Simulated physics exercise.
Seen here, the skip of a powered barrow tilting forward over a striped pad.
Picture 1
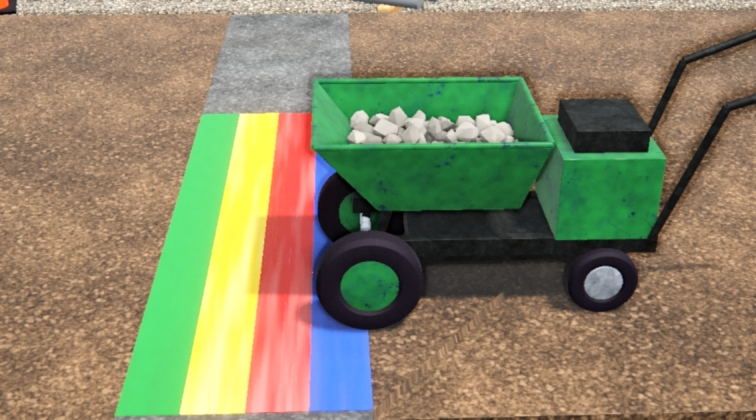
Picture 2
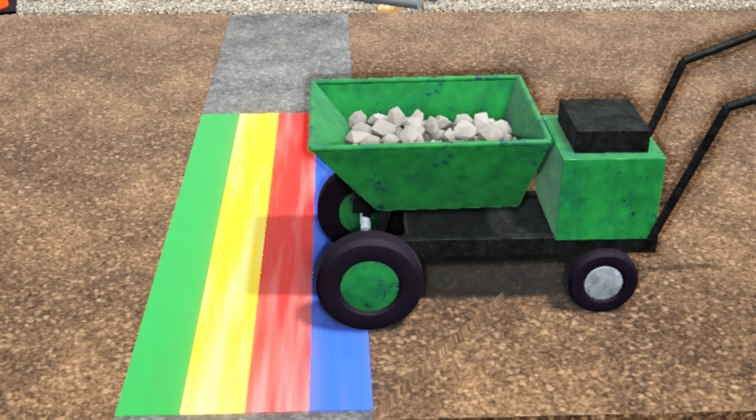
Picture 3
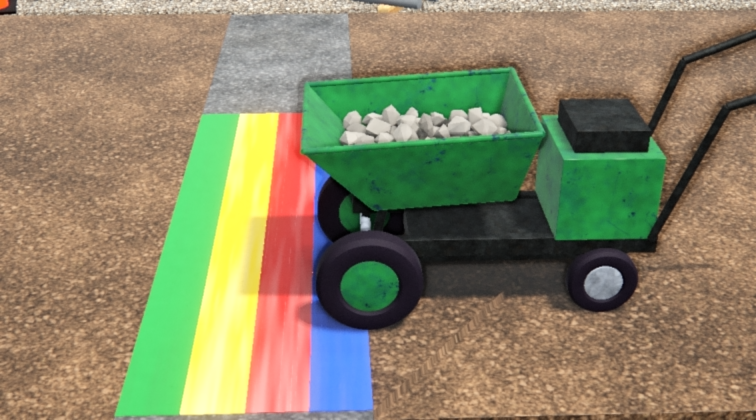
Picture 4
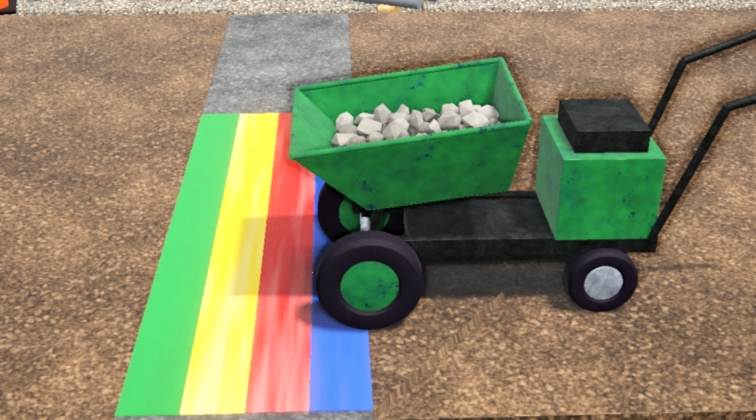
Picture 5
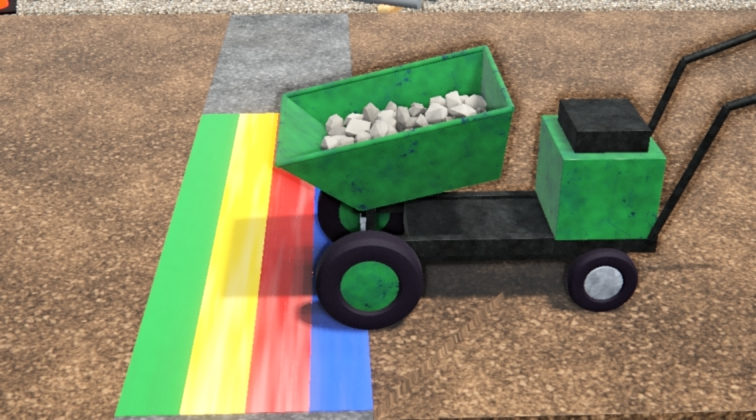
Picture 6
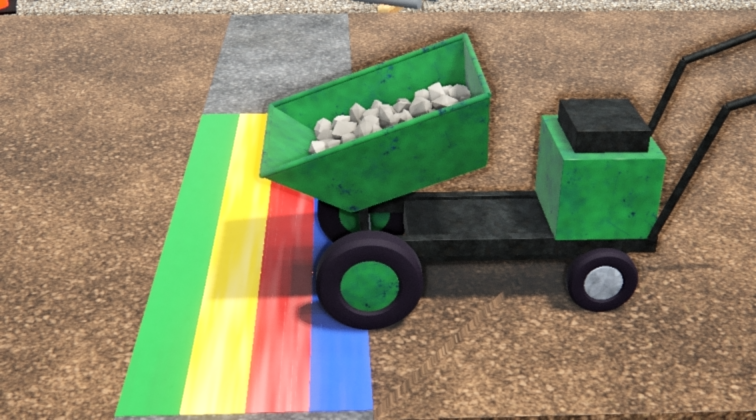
The video shows a green powered barrow loaded with broken grey stones standing beside a pad striped green, yellow, red and blue. Its skip starts level, then gradually tilts forward to the left, the right end rising while the wheels stay still.
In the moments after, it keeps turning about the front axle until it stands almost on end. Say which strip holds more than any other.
The heap favours the green strip.
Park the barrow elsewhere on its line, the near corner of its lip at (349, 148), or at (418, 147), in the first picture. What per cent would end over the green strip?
Near 30 % and 10 %.
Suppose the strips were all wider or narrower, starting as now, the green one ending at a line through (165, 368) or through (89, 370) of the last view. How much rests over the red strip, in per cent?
In turn 0 and 0 in a hundred.
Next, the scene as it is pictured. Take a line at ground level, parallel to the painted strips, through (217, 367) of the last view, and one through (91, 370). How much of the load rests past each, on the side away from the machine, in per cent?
About 80 and 10 per cent.
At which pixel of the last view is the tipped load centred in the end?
At about (169, 284).
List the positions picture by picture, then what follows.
In the first frame, lip of the skip at (314, 148), level; top of the load at (416, 132), broken stones; blue strip at (340, 359); red strip at (280, 360); yellow strip at (220, 362); green strip at (160, 363).
In the second frame, lip of the skip at (311, 149), level; top of the load at (414, 132).
In the third frame, lip of the skip at (304, 152), tipped barely; top of the load at (442, 135).
In the fourth frame, lip of the skip at (292, 157), tipped a little; top of the load at (446, 138).
In the fifth frame, lip of the skip at (278, 165), tipped a little; top of the load at (460, 125).
In the sixth frame, lip of the skip at (262, 176), tipped clearly; top of the load at (445, 116); blue strip at (340, 359); red strip at (280, 360); yellow strip at (220, 362); green strip at (160, 363).
Soon, skip tipped steeply; all in the skip.
A while on, skip tipped right over; about two thirds in the skip; a stray few over the yellow strip; about a quarter over the green strip; a stray few off the paint.
Towards the end, skip tipped right over; about a quarter in the skip; a small part over the yellow strip; about a third over the green strip; about a quarter off the paint.
Finally, skip tipped right over; about a quarter in the skip; none over the blue strip; none over the red strip; a small part over the yellow strip; about a third over the green strip; about a quarter off the paint.
